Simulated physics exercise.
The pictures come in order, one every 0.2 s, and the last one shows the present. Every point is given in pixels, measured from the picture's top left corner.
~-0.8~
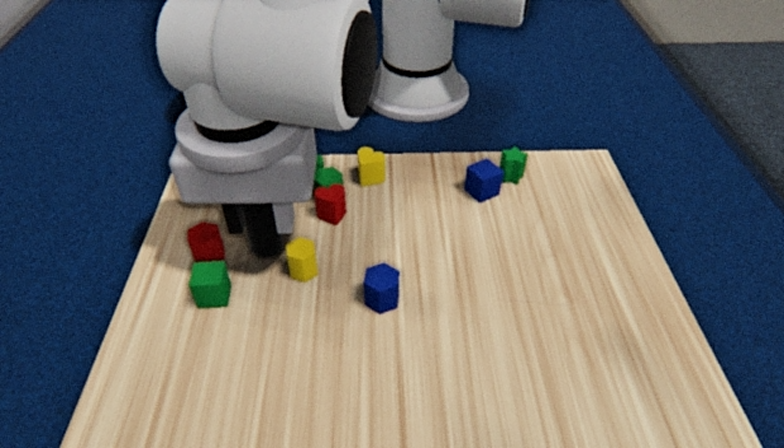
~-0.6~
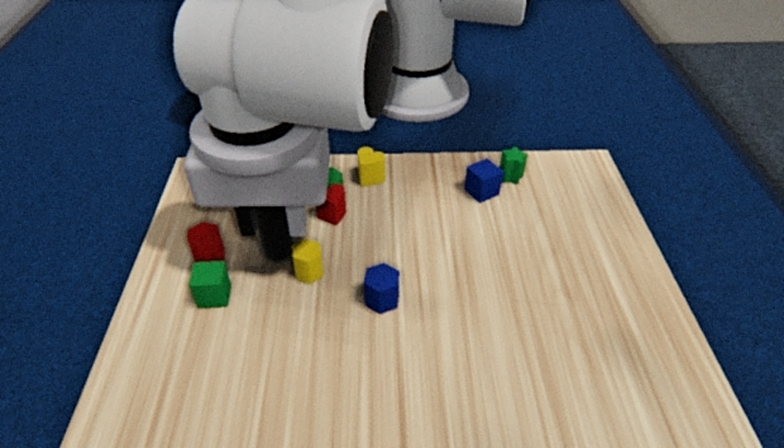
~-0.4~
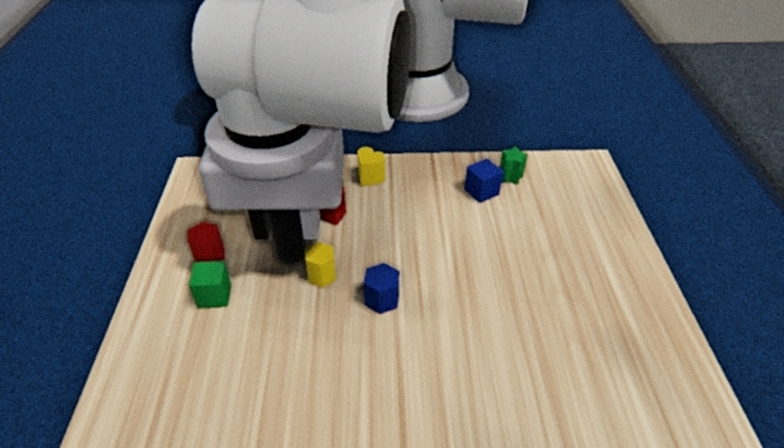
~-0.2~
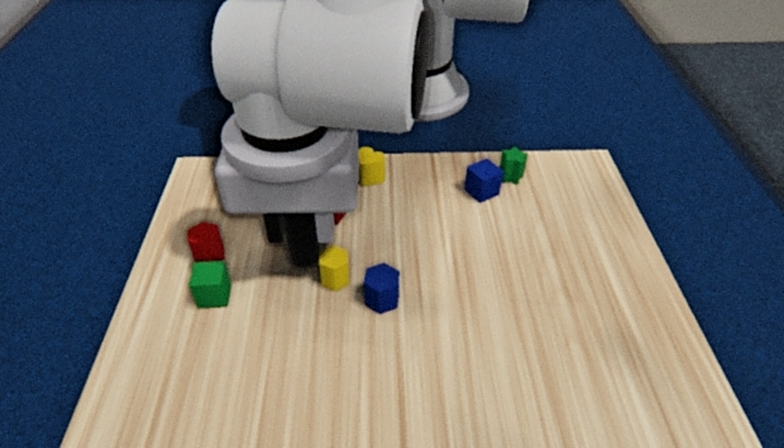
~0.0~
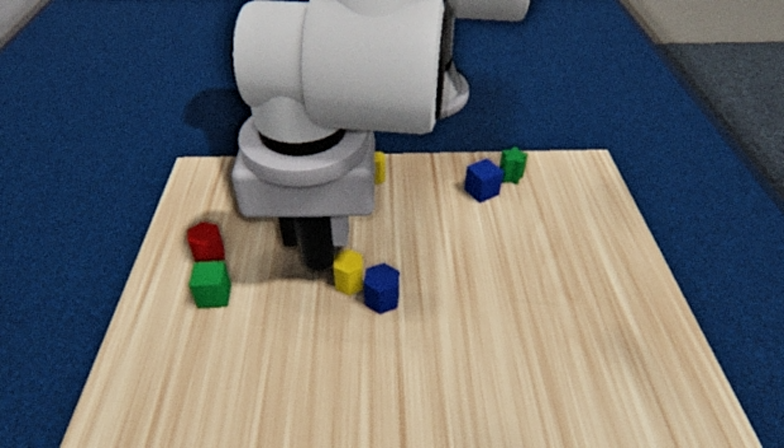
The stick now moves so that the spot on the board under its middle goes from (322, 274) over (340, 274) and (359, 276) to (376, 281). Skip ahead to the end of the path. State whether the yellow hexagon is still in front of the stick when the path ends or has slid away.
Carried ahead at the end.
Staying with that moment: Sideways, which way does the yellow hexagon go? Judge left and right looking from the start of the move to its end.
Towards the right-hand side.
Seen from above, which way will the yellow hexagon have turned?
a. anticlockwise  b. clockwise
It's b.
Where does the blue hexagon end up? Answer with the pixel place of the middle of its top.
Around (410, 299).
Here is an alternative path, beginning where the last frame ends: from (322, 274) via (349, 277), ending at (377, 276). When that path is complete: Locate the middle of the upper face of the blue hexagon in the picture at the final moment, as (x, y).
Just about (413, 294).
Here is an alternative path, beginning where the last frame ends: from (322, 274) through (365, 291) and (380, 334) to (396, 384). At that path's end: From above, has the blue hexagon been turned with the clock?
I believe so.
On the path given first. Halfway along, stick at (350, 259); yellow hexagon at (372, 267), turned 40° clockwise; blue hexagon at (395, 286).
At the end, stick at (376, 265); red heart block in place; yellow hexagon at (394, 277), turned 70° clockwise; blue hexagon at (410, 299).
